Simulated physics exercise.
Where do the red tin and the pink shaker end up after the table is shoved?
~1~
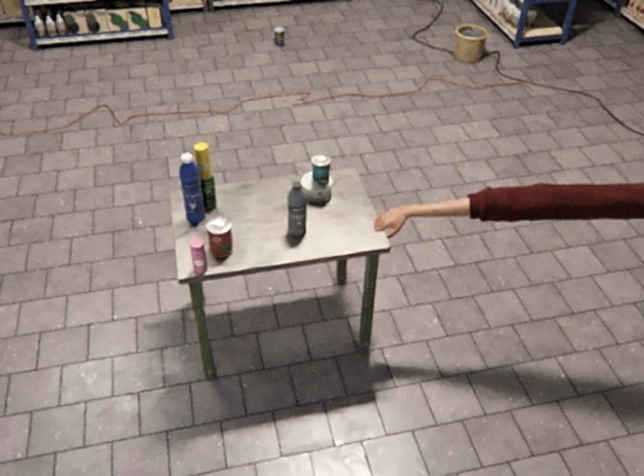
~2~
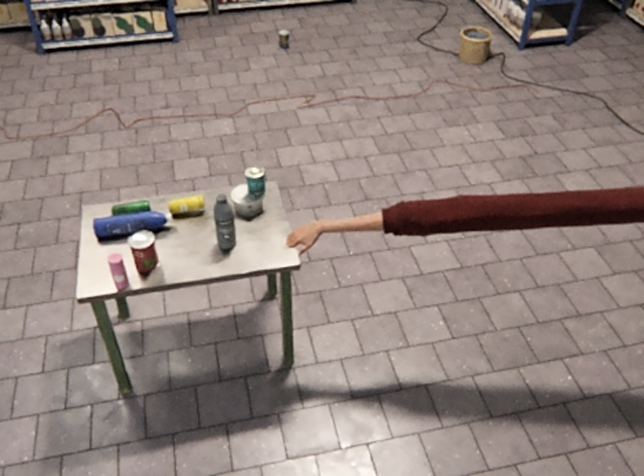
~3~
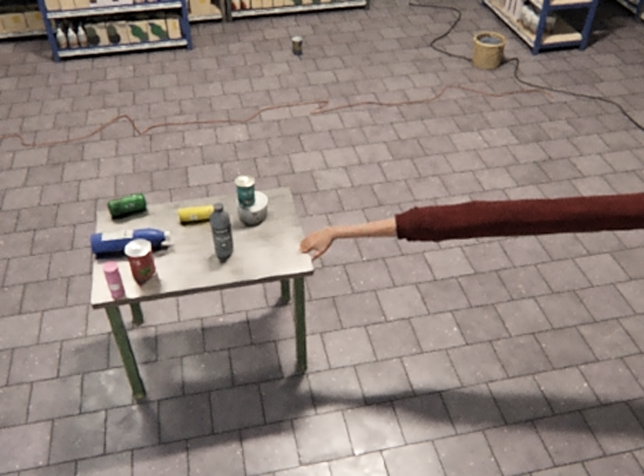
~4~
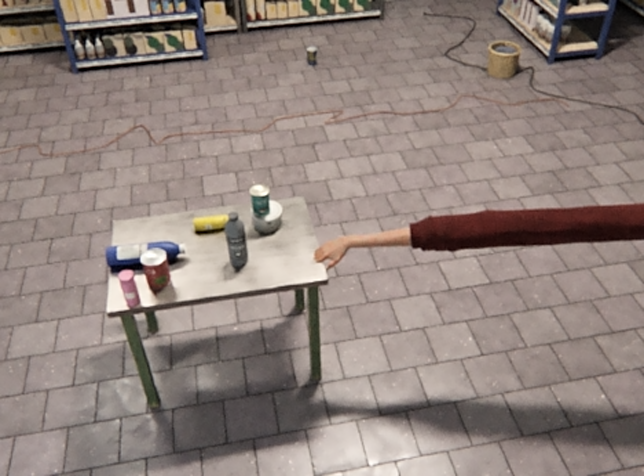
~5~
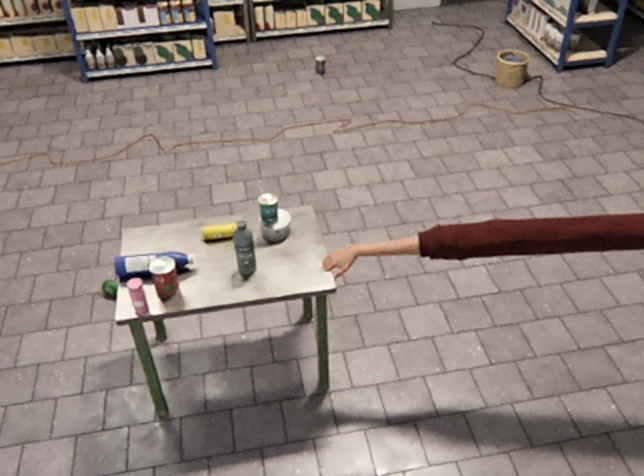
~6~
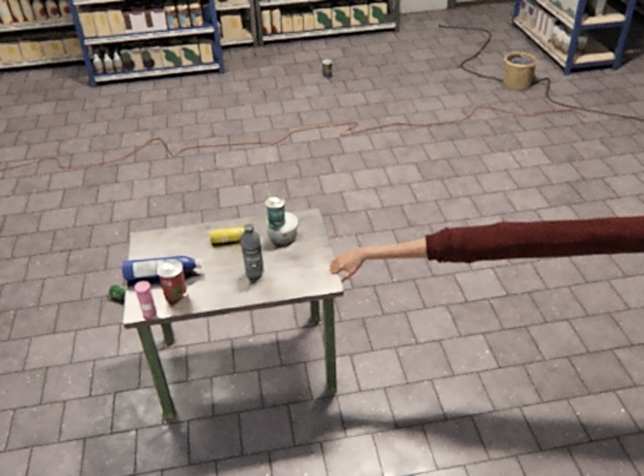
Both stay on top of the table, still standing near its front left corner.
